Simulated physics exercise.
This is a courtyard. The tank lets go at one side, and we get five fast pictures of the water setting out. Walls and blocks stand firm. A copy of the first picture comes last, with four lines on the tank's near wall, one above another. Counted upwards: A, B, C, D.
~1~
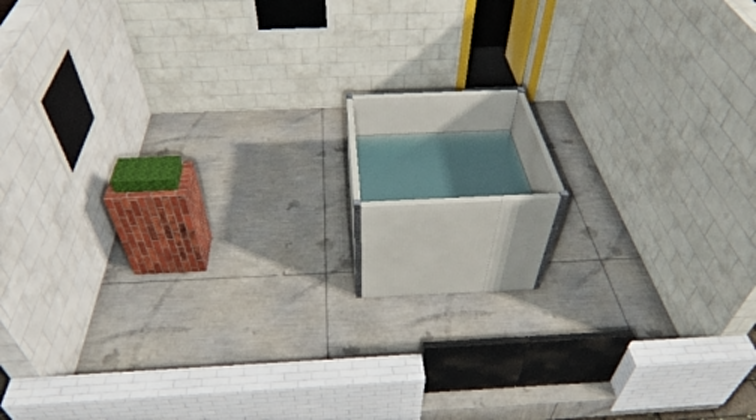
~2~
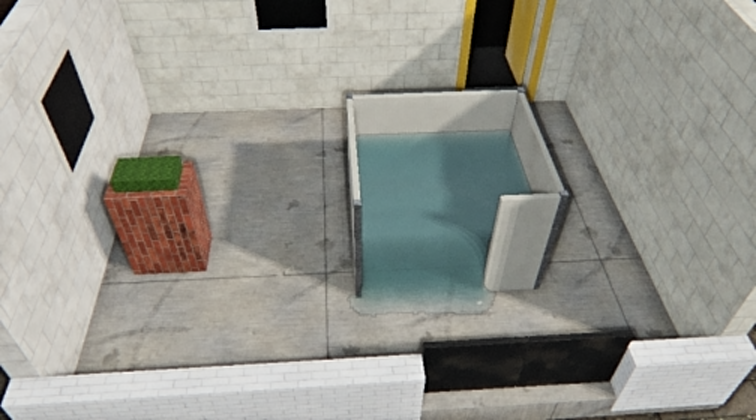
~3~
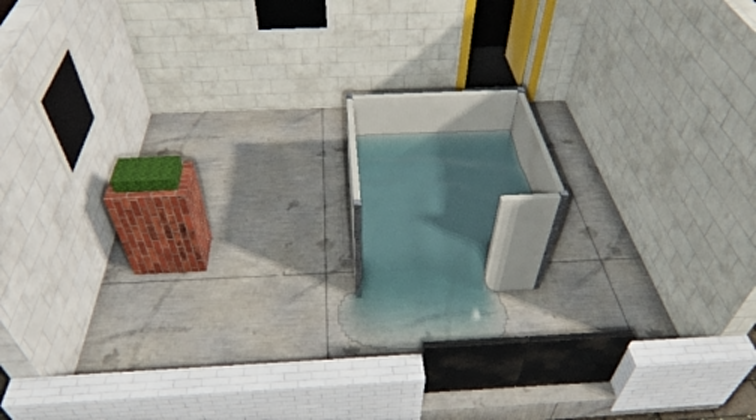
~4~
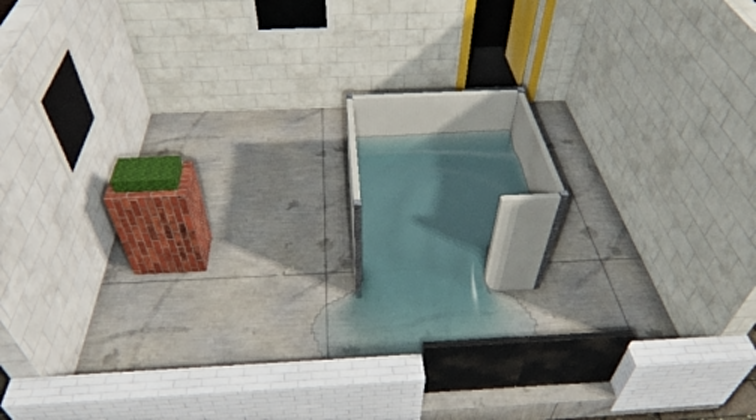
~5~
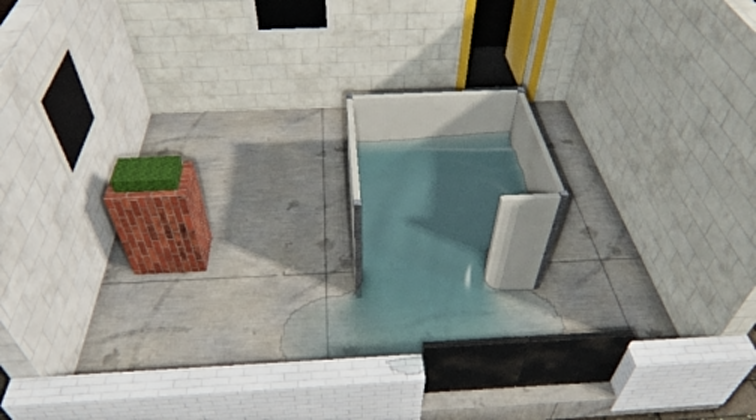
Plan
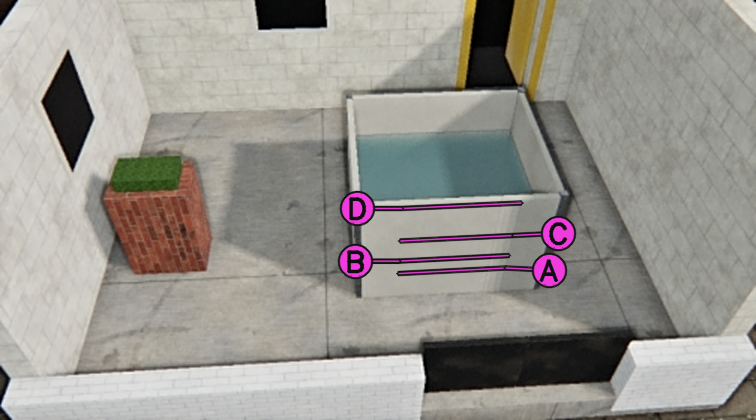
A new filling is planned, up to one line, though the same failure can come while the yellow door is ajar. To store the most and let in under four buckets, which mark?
B.
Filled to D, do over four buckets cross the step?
Yes, that goes wrong.
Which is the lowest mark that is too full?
C.
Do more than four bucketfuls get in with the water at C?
Yes, it does.
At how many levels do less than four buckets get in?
Two of them.
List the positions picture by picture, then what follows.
Water in the tank at rest, its middle at (443, 179); foot of the yellow doorway at (493, 103); shut gate at (526, 345), in the first frame.
Front seen at (358, 302), 2 % of the ground wet, in the second frame.
Front seen at (346, 304), 4 % of the ground wet, in the third frame.
Front seen at (497, 295), 9 % of the ground wet, in the fourth frame.
Front seen at (335, 304), 12 % of the ground wet, in the fifth frame.
On the marked copy, A at (452, 270); B at (454, 258); C at (457, 238); D at (462, 205); from the bottom up A, B, C, D.
If A is chosen, nothing gets over.
If B is chosen, a splash gets over, under a bucket.
If C is chosen, about 10 bucketfuls get in.
If D is chosen, dozens of bucketfuls pour in.
